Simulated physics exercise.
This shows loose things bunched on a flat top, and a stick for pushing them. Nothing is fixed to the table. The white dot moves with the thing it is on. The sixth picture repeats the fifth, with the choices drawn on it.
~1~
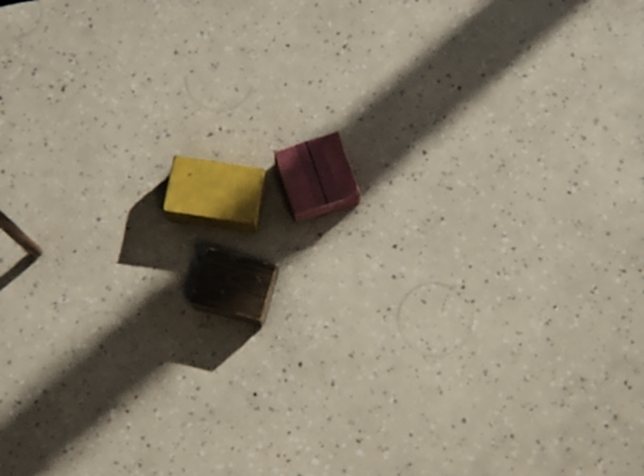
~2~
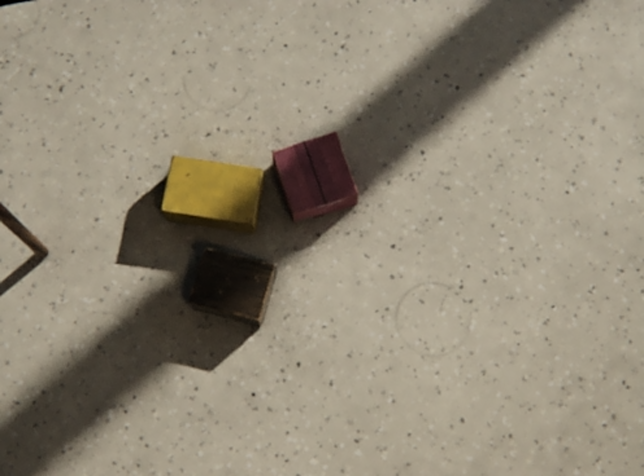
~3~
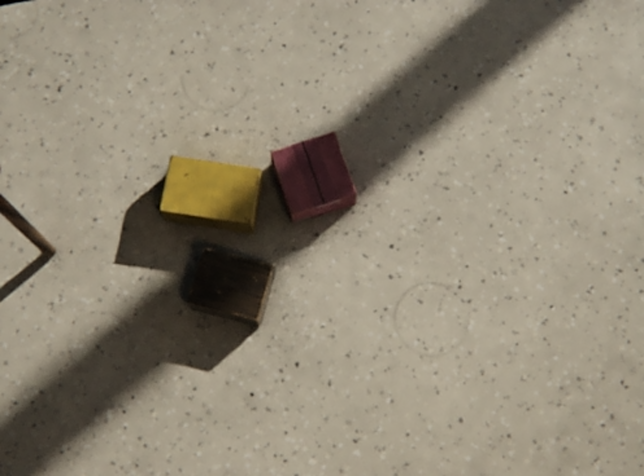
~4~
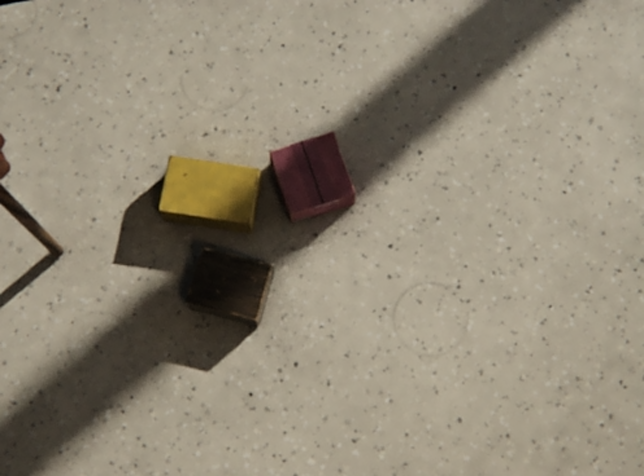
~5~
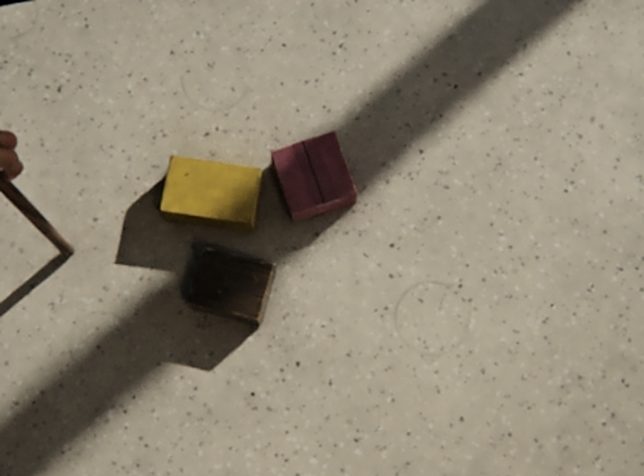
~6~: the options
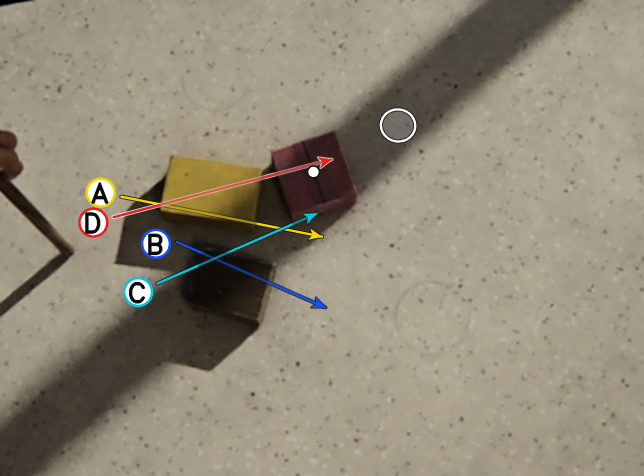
On a speckled tabletop, a hand slides a stick rightward toward three still blocks.
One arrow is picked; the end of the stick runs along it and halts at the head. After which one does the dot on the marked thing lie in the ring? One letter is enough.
Push along A.
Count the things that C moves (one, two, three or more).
It moves two.
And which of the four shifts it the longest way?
Stroke D.
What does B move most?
The black block.
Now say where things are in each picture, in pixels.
The first picture shows pink box (317, 178); yellow block (216, 194); black block (235, 287).
The second picture shows black block (234, 287); pink box (315, 178).
The third picture shows yellow block (213, 194); black block (232, 287).
The fourth picture shows pink box (313, 178); yellow block (211, 194).
The fifth picture shows black block (233, 286); pink box (314, 178); yellow block (213, 194).
On the marked copy, A from (121, 197) to (322, 237); B from (177, 242) to (325, 308); C from (157, 284) to (317, 214); D from (114, 217) to (332, 159); the ring at (398, 126); the white dot at (314, 172).
With A. Early on, foot of the stick (193, 212); pink box (321, 175); yellow block (242, 191).
Further on, foot of the stick (266, 226); pink box (375, 150); yellow block (308, 192).
At the end, foot of the stick (322, 237); pink box (396, 128); yellow block (351, 191); the dot on the pink box is in the ring.
As for the rest, B leaves the dotted thing at (314, 178); C leaves the dotted thing at (329, 166); D leaves the dotted thing at (462, 180).
